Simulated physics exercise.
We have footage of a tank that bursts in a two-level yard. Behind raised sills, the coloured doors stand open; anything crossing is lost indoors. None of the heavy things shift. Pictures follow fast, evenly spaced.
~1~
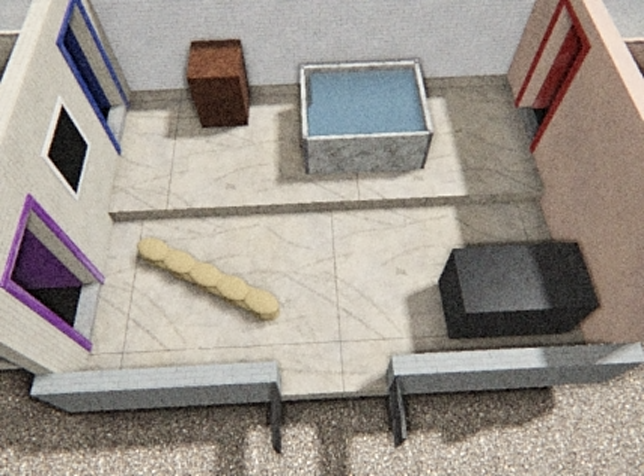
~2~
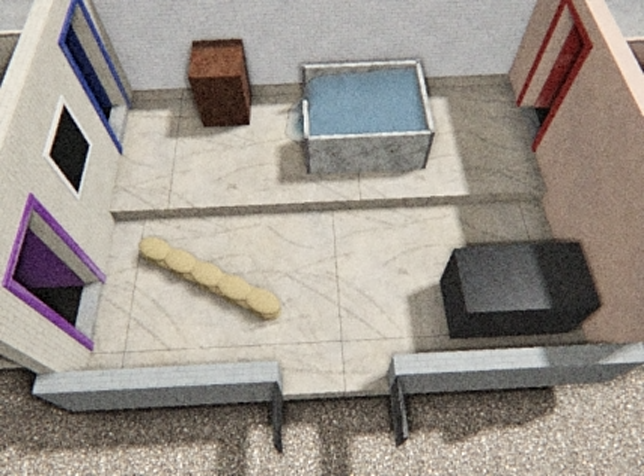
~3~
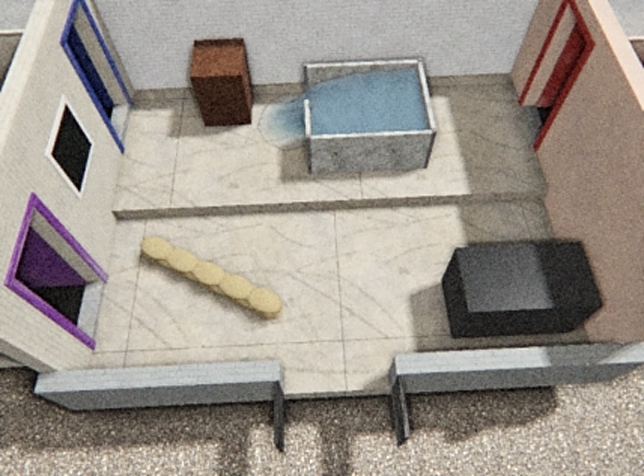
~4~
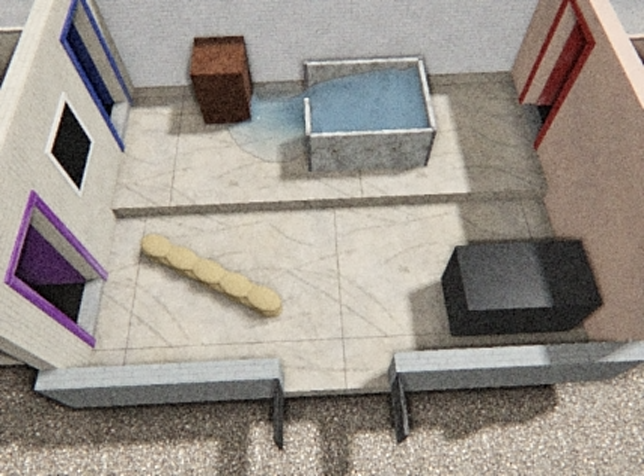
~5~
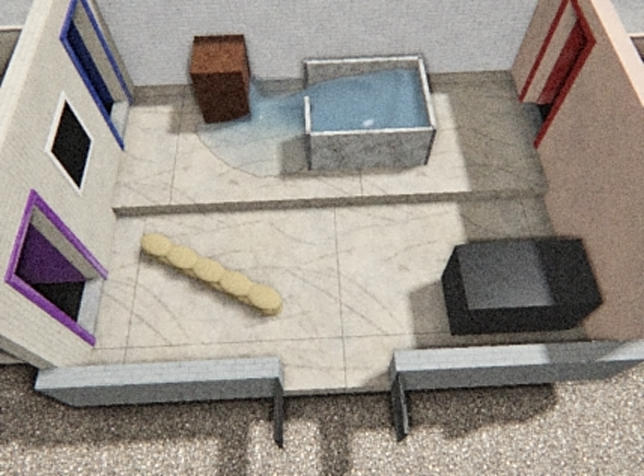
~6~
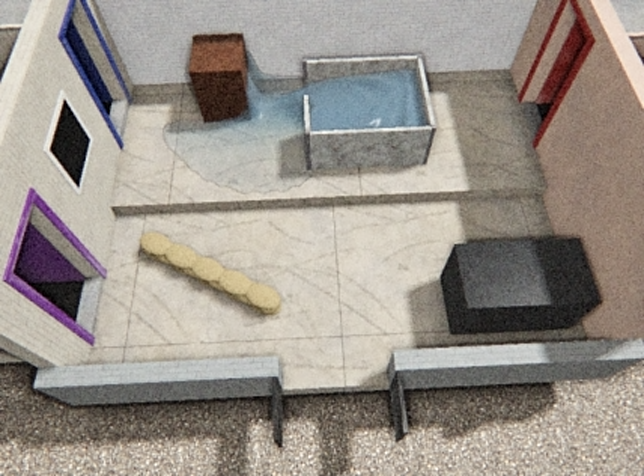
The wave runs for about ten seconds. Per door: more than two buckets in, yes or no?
Purple door no, red door yes, blue door no.
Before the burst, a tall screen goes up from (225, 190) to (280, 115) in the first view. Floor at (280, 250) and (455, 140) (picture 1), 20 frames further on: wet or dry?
Submerged and spared, in that order.
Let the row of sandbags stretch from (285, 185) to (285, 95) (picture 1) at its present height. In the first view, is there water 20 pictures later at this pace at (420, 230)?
There: Clear.
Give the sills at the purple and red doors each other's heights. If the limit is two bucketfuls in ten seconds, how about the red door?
Red takes less.
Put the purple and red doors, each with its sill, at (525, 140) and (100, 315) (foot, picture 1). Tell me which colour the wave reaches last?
It's the purple-painted one.
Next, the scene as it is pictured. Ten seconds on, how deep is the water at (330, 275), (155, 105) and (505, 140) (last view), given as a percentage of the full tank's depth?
In order: Roughly 8, 6 and 4 in a hundred.
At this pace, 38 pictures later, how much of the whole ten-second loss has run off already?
Near 30 in a hundred.
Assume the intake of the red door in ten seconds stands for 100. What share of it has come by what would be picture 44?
Share by then: About 60 in a hundred.
A moment on, water covers 20 % of the floor; the purple door not reached, the red door not reached, the blue door wet at the sill, nothing in.
Next, water covers 35 % of the floor; the purple door wet at the sill, nothing in, the red door not reached, the blue door wet at the sill, nothing in.
Then, water covers 55 % of the floor; the purple door wet at the sill, nothing in, the red door under two buckets in, the blue door under two buckets in.
Later, water covers 85 % of the floor; the purple door wet at the sill, nothing in, the red door over two buckets in, the blue door under two buckets in.
In the end, water covers 90 % of the floor; the purple door wet at the sill, nothing in, the red door over two buckets in, the blue door under two buckets in.
